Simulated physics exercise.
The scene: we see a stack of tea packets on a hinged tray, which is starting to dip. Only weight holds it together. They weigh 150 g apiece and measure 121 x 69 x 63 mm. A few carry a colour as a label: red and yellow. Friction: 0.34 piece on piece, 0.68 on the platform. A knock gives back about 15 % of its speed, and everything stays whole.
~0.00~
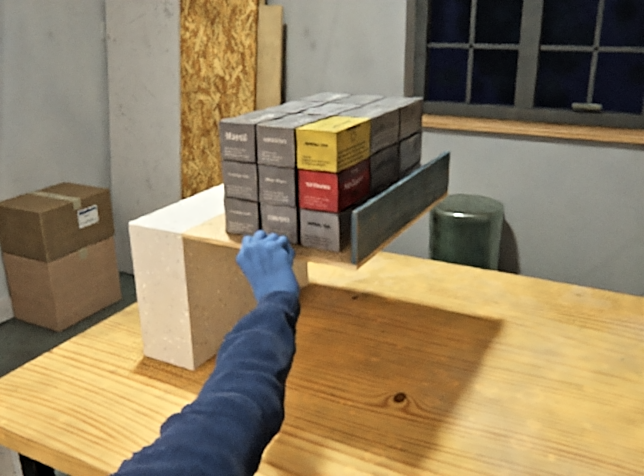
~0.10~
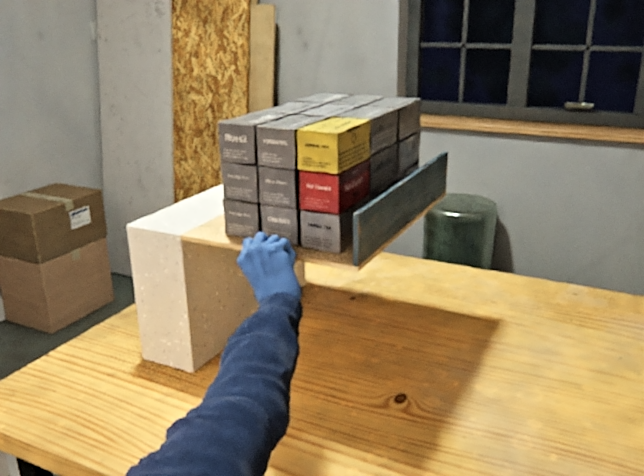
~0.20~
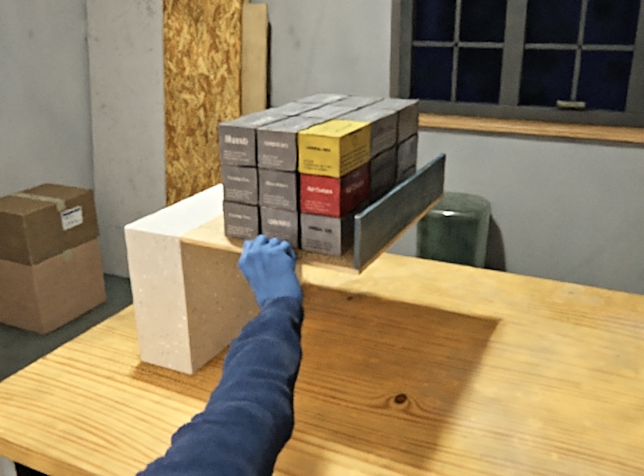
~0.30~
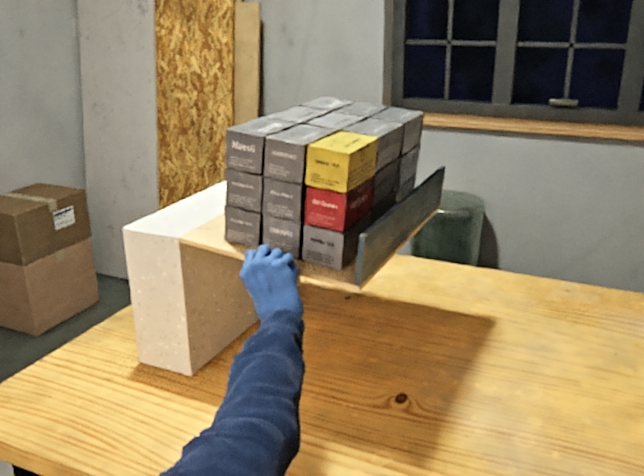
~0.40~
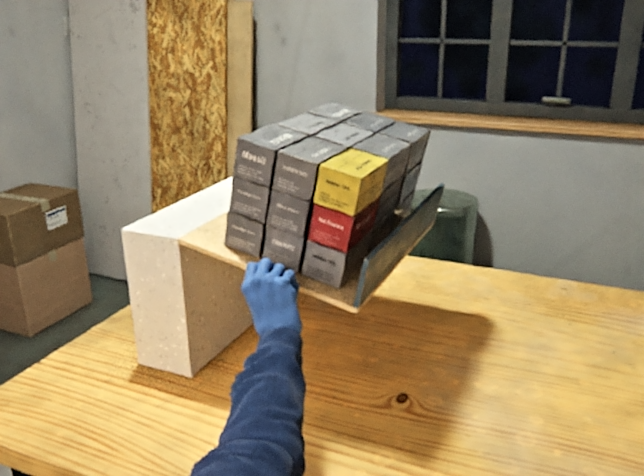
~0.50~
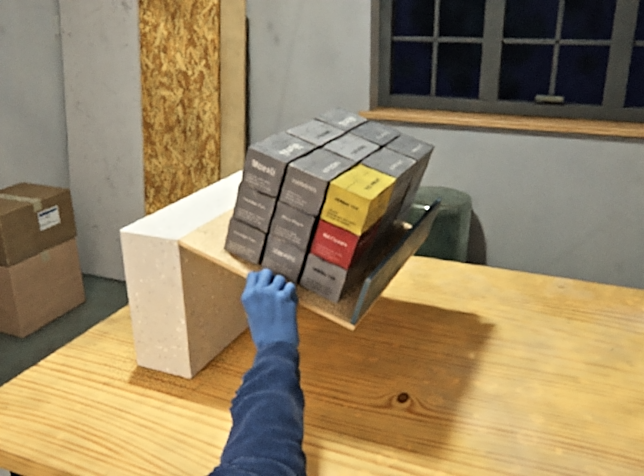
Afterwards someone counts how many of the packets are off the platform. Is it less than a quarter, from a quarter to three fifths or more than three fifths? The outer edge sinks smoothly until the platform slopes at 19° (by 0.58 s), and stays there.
The part is fewer than one in four.
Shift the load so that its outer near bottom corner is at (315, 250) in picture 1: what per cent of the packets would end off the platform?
In that case 10 per cent.
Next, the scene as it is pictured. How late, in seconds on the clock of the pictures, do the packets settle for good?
Around 1.5 s.
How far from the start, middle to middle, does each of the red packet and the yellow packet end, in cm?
Moved: Red 12, yellow 50.
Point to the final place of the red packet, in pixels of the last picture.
Near (371, 245).
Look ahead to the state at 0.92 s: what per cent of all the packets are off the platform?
By then 10 per cent.
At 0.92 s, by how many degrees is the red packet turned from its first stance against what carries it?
About 20°.
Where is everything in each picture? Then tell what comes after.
In the first picture (places mark the middle of the side facing us; the camera moves round a little; leans and shifts are taken against what carries them), platform's outer corner (354, 268) slope 0°; red packet (318, 191); yellow packet (316, 150); nothing disturbed.
The second picture shows platform's outer corner (355, 269) slope 0°; yellow packet (316, 152).
The third picture shows platform's outer corner (356, 272) slope 1°; red packet (319, 196).
The fourth picture shows platform's outer corner (357, 289) slope 5°; red packet (325, 210).
The fifth picture shows platform's outer corner (355, 310) slope 12°; yellow packet (336, 191).
The sixth picture shows platform's outer corner (352, 327) slope 17°; yellow packet (345, 209); red packet (333, 245); nothing disturbed.
After 0.70 s, slope 19°; none of the 27 packets off the platform, 20 disturbed; yellow packet leaning 6°; red packet leaning 6°.
After 0.92 s, slope 19°; 3 of the 27 packets off the platform; yellow packet leaning 41°, 57 mm lower; red packet leaning 21°.
At rest (1.6 s), slope 19°; 3 of the 27 packets off the platform; yellow packet upside down; red packet leaning 22°. That is 11 per cent. As the last picture would show them, middles, yellow packet near (511, 406), red packet near (372, 245).
